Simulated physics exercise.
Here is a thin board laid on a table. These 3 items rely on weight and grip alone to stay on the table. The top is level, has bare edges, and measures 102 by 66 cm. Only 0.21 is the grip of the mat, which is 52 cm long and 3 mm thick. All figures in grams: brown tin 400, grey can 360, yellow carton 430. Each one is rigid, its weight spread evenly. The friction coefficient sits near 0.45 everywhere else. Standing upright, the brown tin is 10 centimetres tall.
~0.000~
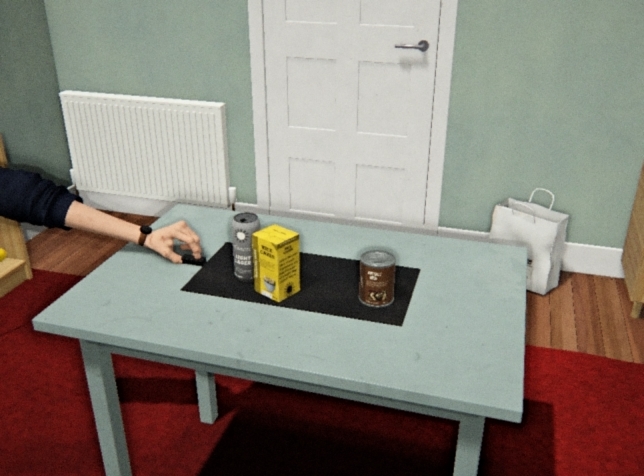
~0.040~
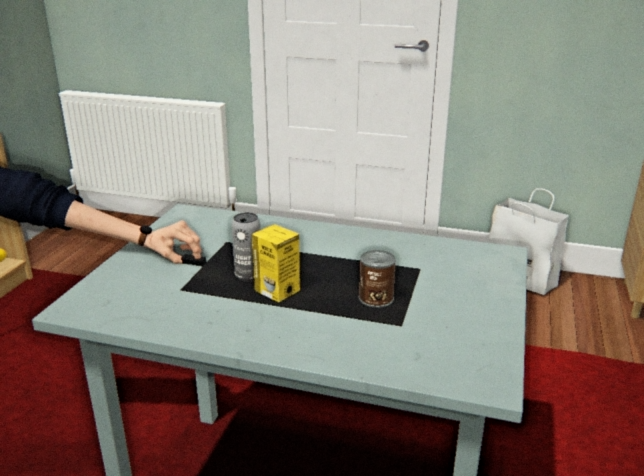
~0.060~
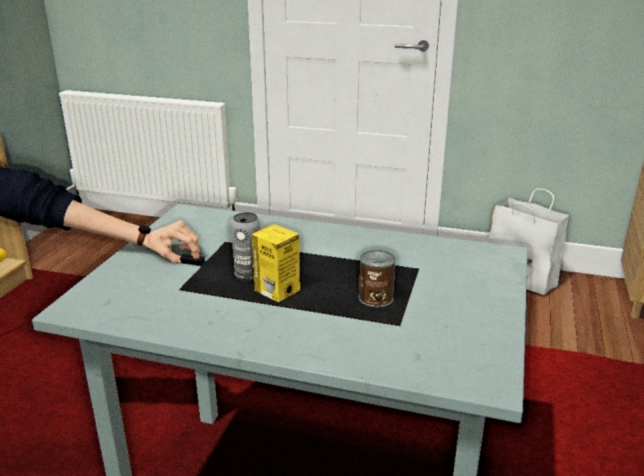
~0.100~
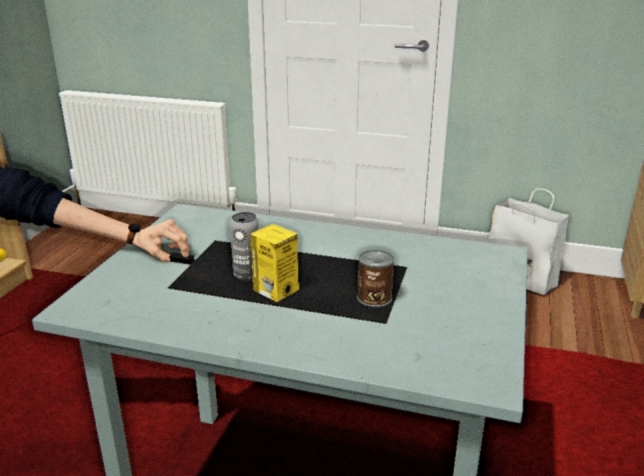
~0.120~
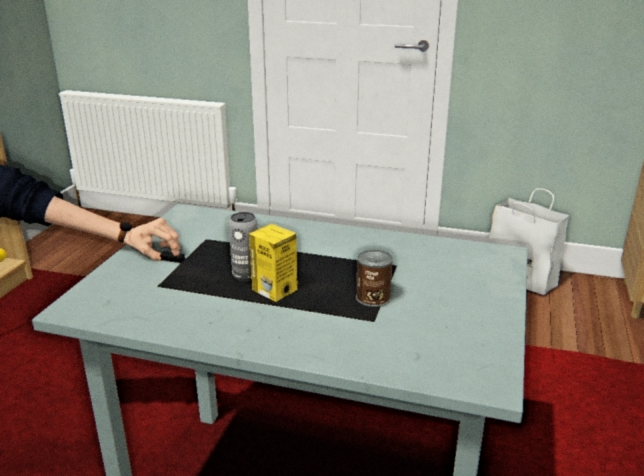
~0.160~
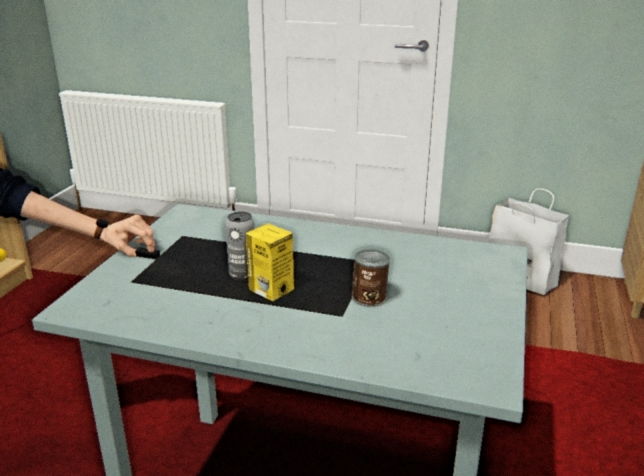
At the start, a hand holds the left end of a thin black sheet on a pale table, with a grey can, yellow carton and brown tin on top, all still. The hand then pulls the sheet left, while the objects shift only slightly and the tin is left at its right edge.
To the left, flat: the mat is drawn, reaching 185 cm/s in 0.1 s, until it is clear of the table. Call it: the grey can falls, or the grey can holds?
It falls.
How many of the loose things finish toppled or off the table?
The count is 1.
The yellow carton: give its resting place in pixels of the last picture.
I'd put it at around (232, 258).
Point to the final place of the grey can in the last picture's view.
About (154, 252).
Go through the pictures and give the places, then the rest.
In the first frame, 0 cm of pull; grey can (247, 248); brown tin (377, 279).
In the second frame, 0 cm of pull; brown tin (377, 279); yellow carton (276, 263).
In the third frame, 0 cm of pull; brown tin (377, 278); yellow carton (276, 263).
In the fourth frame, 3 cm of pull; brown tin (375, 278); yellow carton (275, 262).
In the fifth frame, 6 cm of pull; brown tin (374, 278); yellow carton (274, 262).
In the sixth frame, 13 cm of pull; grey can (241, 247) 2 cm from its spot; brown tin (371, 278).
By 0.36 s, 50 cm of pull; grey can 11 cm from its spot near (206, 242); yellow carton 10 cm from its spot; brown tin 2 cm from its spot.
By 0.46 s, 68 cm of pull; grey can tilted 15° near (187, 238); yellow carton tilted 4°; brown tin 2 cm from its spot.
When it is over (1.1 s), lying over on the table, grey can; not toppled but over 6 cm from the start, yellow carton; brown tin within 6 cm of the start. End places, in pixels of the last picture, grey can near (154, 252).
